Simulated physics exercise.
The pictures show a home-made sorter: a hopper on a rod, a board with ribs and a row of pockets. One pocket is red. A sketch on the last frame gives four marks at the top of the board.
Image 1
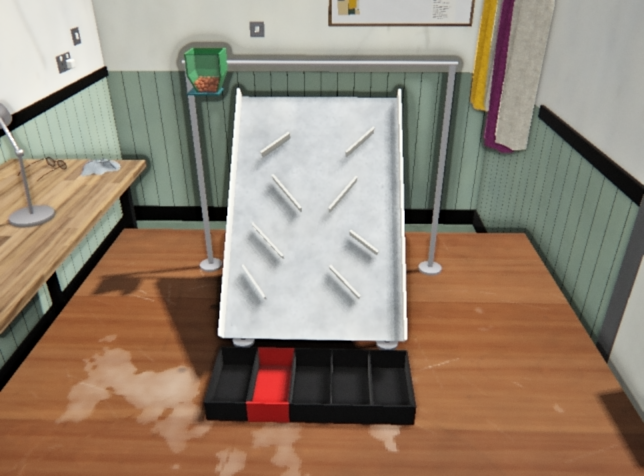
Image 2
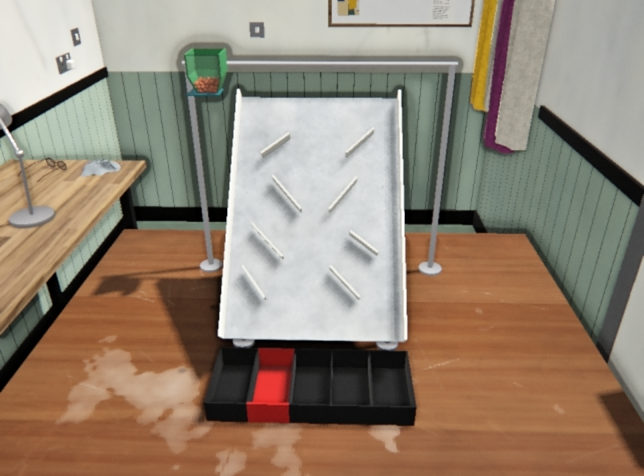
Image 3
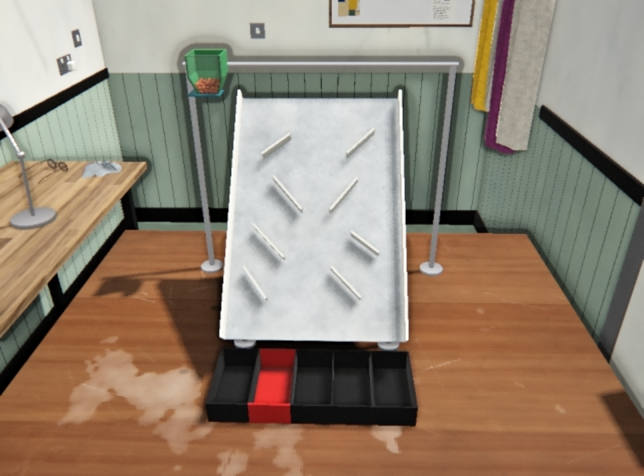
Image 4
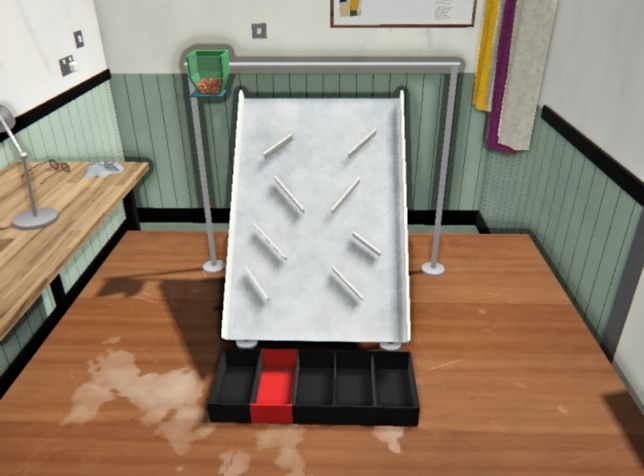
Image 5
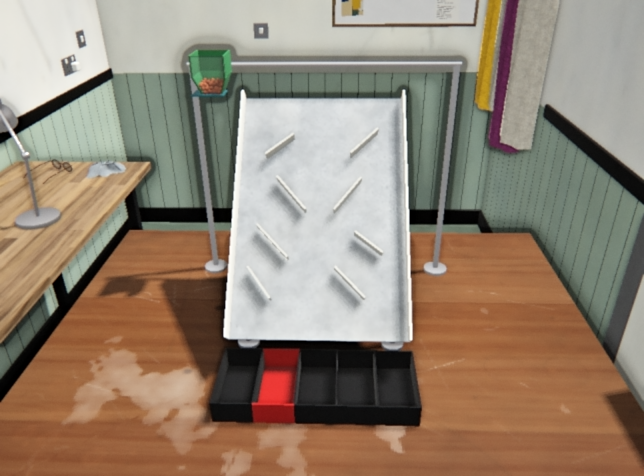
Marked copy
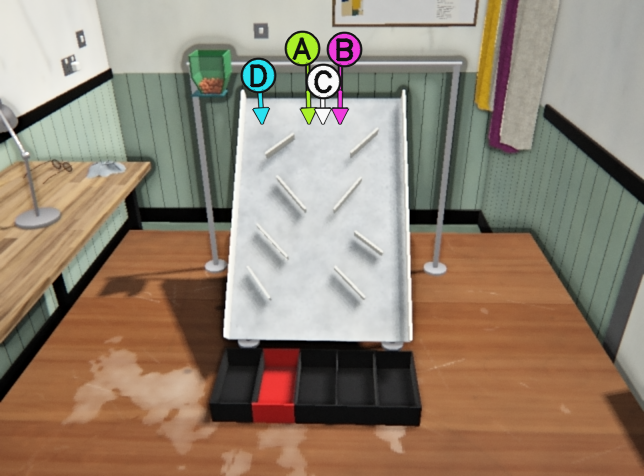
To begin with, a green hopper holding small orange-brown pellets hangs at the left of a metal rod, beside a tilted pale board with slanted ribs. Below sit five pockets, the second from left red. The view drifts very slightly, while the hopper, pellets and board show no movement of their own.
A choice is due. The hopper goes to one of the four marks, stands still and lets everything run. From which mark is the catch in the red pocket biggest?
B is best.
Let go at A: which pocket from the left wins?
The third from the left.
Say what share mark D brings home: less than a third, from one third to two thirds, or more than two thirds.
Mark D gives less than a third.
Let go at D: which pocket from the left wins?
The first.
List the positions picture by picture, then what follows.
Hopper (209, 83), clay pellets, door shut, in the first picture.
Ribs (261, 153) to (289, 133), (346, 152) to (374, 128), (272, 175) to (301, 208), in the second picture.
Ribs (330, 209) to (358, 177), (253, 224) to (284, 257), (351, 231) to (379, 252), in the third picture.
Ribs (245, 266) to (267, 298), (333, 267) to (363, 298), in the fourth picture.
Red pocket (273, 412), number 2 of 5 from the left, in the fifth picture.
On the marked copy, mark A meets the board at (308, 118); mark B meets the board at (340, 118); mark C meets the board at (322, 118); mark D meets the board at (261, 117).
For mark A, just a few in the red pocket, almost all in other pockets, just a few outside the box.
For mark B, roughly half in the red pocket, roughly a third in other pockets, about a tenth outside the box.
For mark C, about a tenth in the red pocket, the larger part in other pockets, just a few outside the box.
For mark D, just a few in the red pocket, almost all in other pockets, about a tenth outside the box.
